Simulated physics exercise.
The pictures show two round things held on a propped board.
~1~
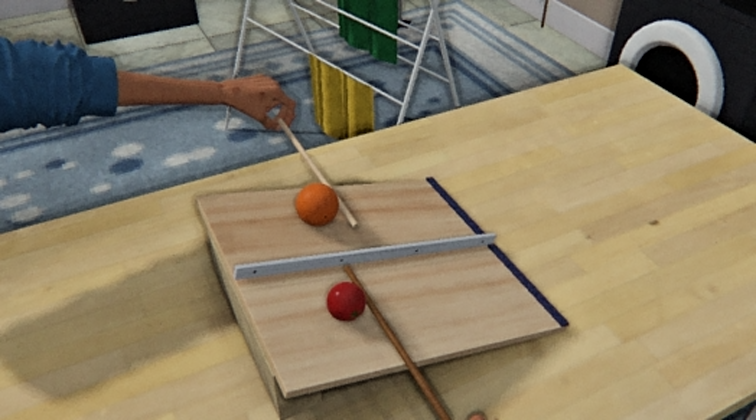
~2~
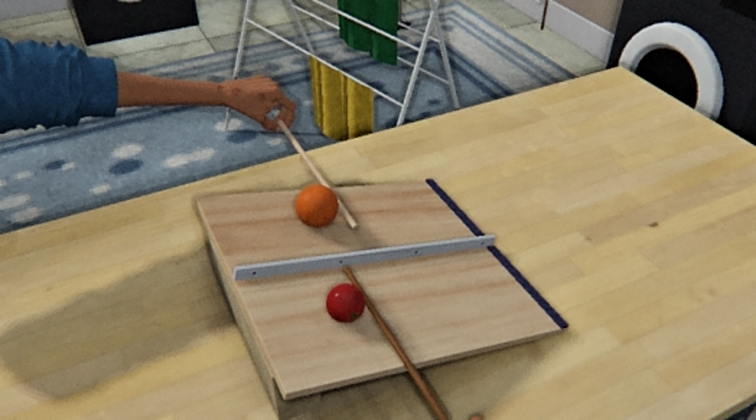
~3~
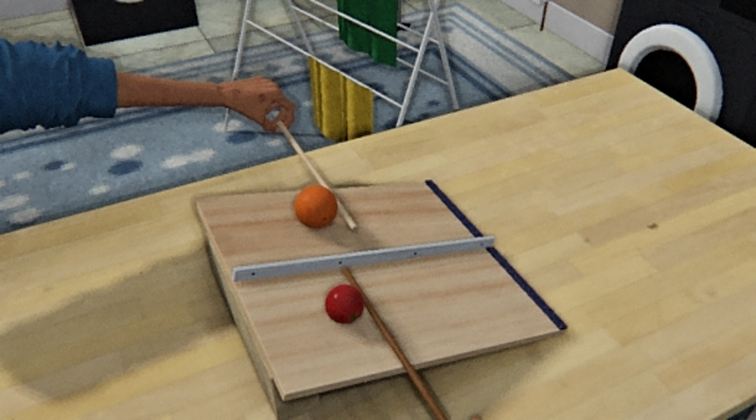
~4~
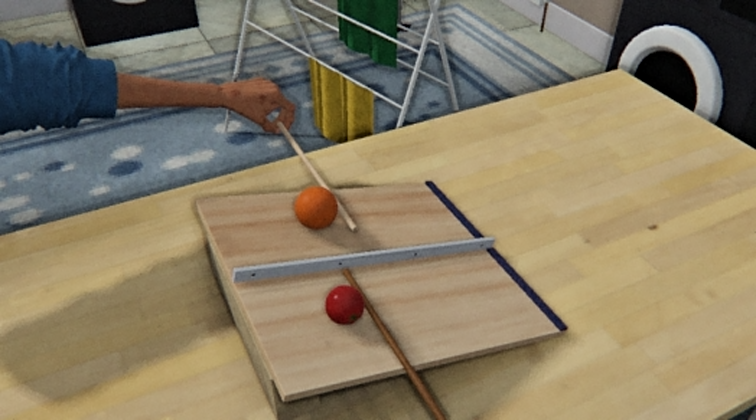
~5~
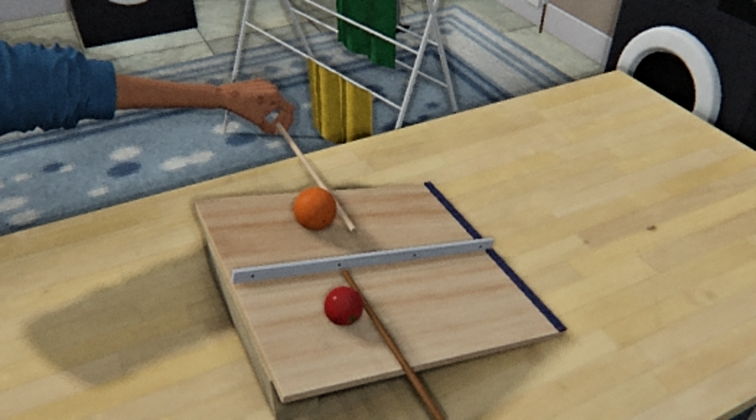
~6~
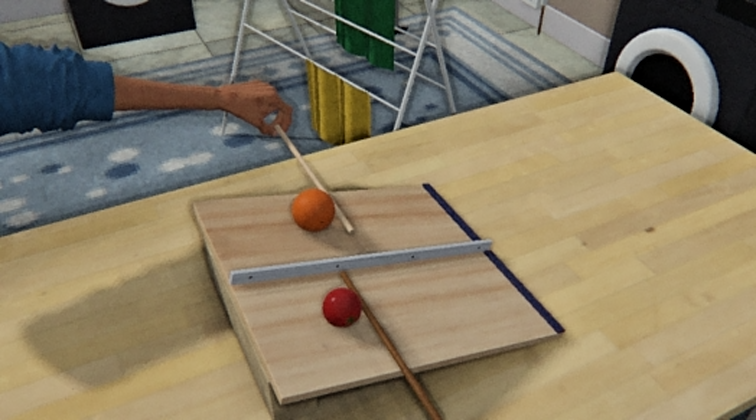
On a wooden table, a hand and sticks hold an orange and a red tomato still.
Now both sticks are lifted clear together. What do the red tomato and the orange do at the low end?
Trial note - red tomato drops off the end; orange drops off the end.
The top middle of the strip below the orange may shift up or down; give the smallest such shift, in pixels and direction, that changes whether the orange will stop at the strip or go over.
About 8 pixels up.
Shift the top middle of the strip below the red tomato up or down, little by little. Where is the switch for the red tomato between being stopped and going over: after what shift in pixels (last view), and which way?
8 pixels up.
Then, 0.56 s past the last view, red tomato rolling on the board near (483, 285); orange rolling on the board near (439, 201).
Then, 1.00 s past the last view, red tomato off the board near (661, 232); orange off the board near (590, 164).
Then, 1.36 s past the last view, red tomato off the board; orange off the board near (690, 130).
Finally, the red tomato rolls off the board; the orange rolls off the board.
